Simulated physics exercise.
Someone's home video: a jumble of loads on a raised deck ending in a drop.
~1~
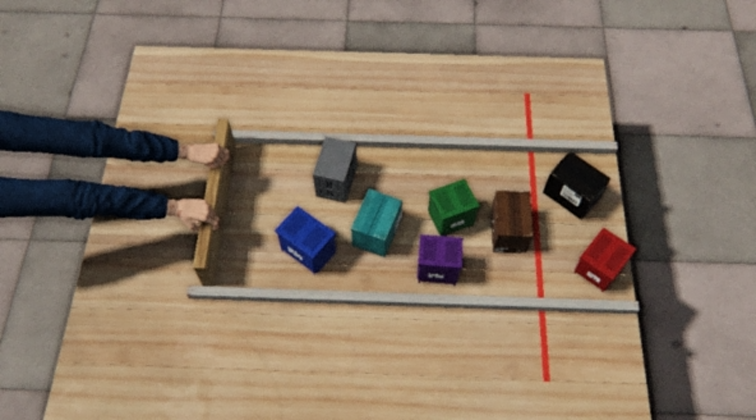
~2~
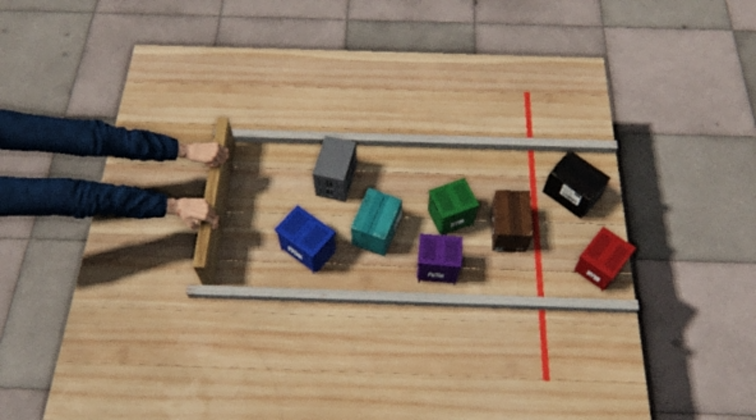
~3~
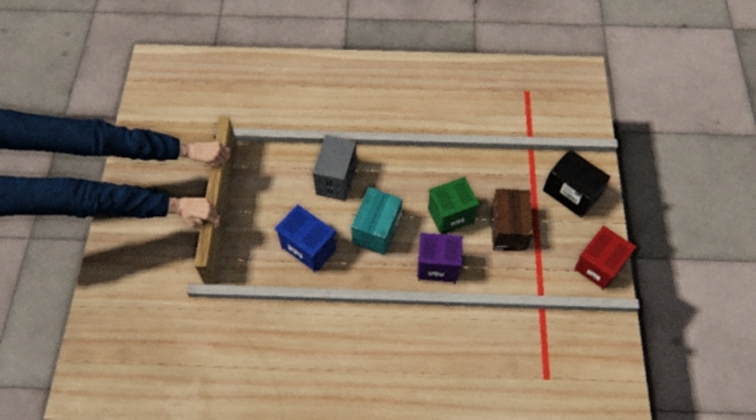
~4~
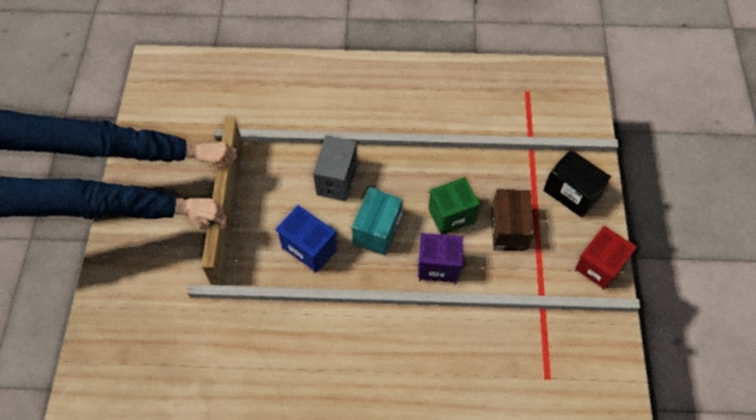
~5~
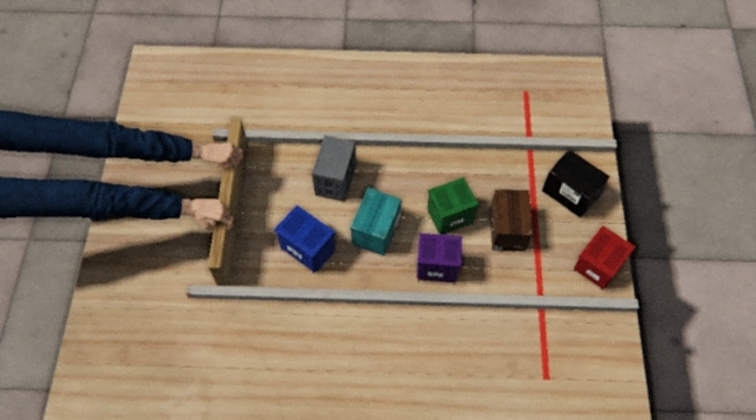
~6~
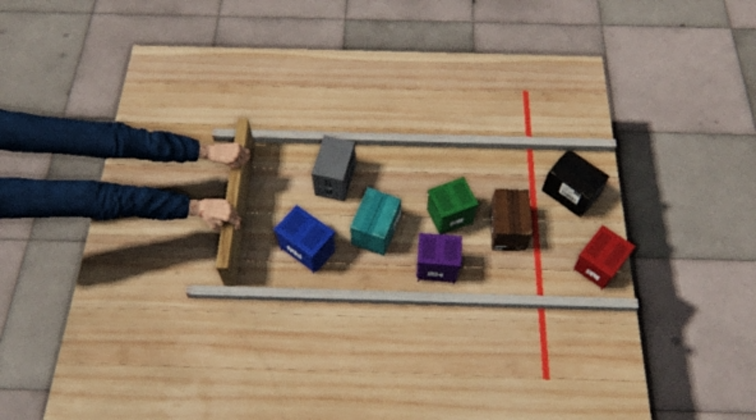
We see eight coloured boxes scattered between two rails on a wooden deck marked with a red line, while two hands at the left slide an upright plank slightly to the right; the boxes stay still.
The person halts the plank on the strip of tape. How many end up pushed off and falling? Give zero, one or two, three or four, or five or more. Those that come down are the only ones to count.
Looks to me like the count going over is a one or a two.
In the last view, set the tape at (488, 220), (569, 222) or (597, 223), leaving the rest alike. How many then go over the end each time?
The counts: 0, 3 and 6.
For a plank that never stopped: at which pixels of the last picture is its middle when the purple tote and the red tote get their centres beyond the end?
Roughly (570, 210); for the second one, roughly (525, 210).
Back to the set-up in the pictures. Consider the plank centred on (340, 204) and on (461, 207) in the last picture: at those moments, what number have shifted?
Moved so far: 3, then 6.
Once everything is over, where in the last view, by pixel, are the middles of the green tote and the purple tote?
They finish at roughly (589, 195) and (599, 271) respectively.
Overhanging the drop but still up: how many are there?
That'd be 2.
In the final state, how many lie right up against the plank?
The count is 3.
Early on, none off yet; red tote at rest near (603, 258); black parcel at rest near (575, 183); brown box at rest near (510, 220).
A while later, none off yet; red tote at rest near (603, 258); black parcel at rest near (575, 183); brown box moving near (512, 220).
Further along, none off yet; red tote at rest near (603, 258); black parcel moving near (578, 182); brown box travelled about its own width near (560, 223).
Finally, the number that fall off is one or two; lost, red tote.
